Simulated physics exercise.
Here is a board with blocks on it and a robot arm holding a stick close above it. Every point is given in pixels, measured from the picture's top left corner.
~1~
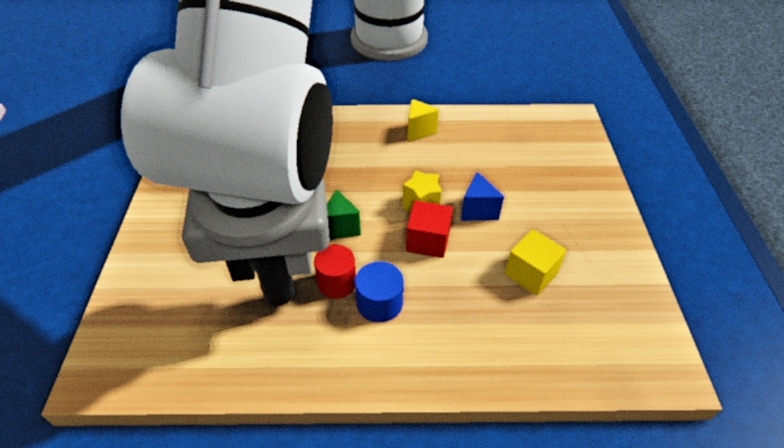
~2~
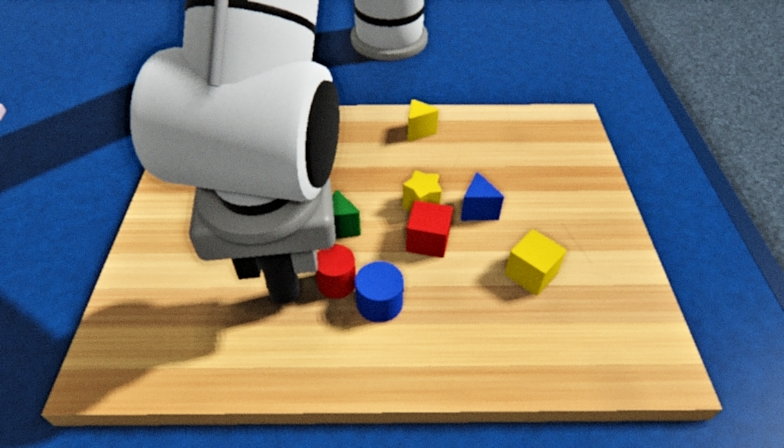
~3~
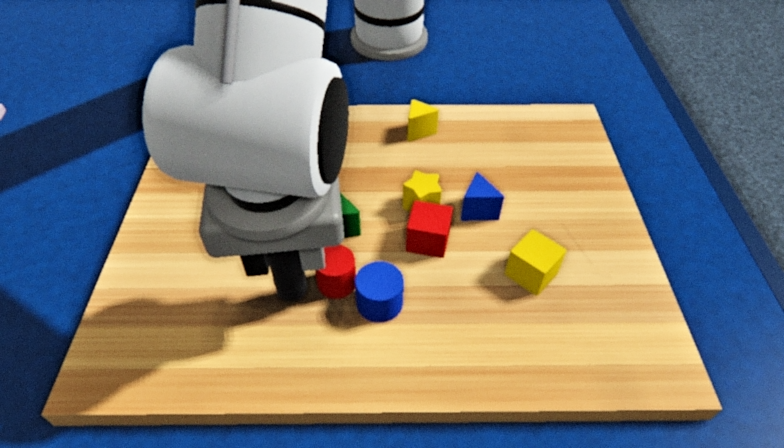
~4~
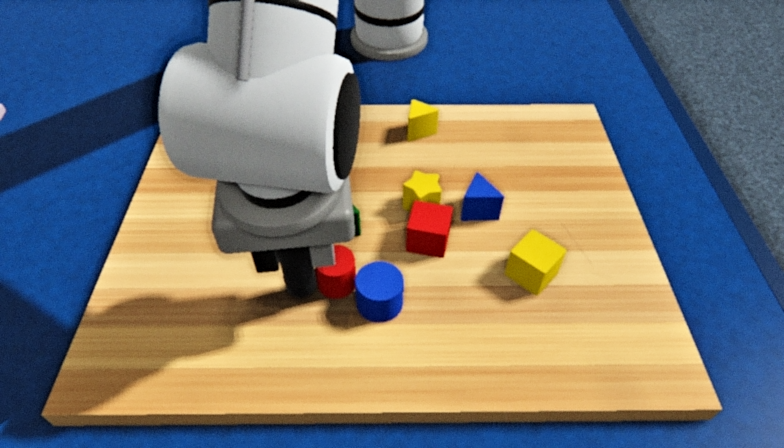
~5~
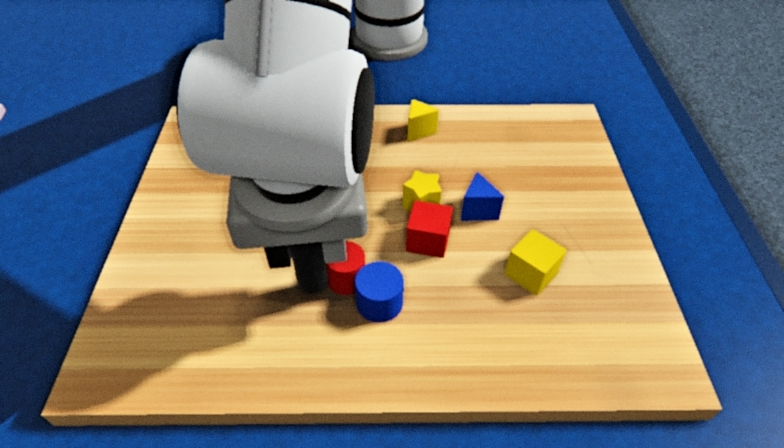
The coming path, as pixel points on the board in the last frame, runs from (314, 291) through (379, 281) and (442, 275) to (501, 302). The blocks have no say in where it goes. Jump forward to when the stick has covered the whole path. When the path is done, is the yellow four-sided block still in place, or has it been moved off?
In the end it has not been moved.
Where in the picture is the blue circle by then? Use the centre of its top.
Top centre: (405, 286).
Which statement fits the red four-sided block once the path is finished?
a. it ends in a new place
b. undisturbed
Choice a: It ends in a new place.
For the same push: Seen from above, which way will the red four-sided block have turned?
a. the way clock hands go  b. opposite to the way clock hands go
Letter a.
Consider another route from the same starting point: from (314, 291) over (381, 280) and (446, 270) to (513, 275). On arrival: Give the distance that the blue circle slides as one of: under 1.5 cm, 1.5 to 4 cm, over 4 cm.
The best fit is 1.5 to 4 cm.
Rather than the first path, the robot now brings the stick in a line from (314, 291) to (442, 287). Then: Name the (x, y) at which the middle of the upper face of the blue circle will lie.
For the centre of its top, I'd go with (436, 298).
On the path given first. One third of the way, stick at (379, 272); red circle at (395, 233); blue circle at (400, 285); red four-sided block at (434, 214).
Two thirds of the way, stick at (444, 266); red circle at (406, 226); blue circle at (405, 286); red four-sided block at (436, 207), turned 35° clockwise.
At the end, stick at (503, 293); red circle at (406, 226); blue circle at (405, 286); red four-sided block at (436, 207), turned 35° clockwise; yellow four-sided block not moved.
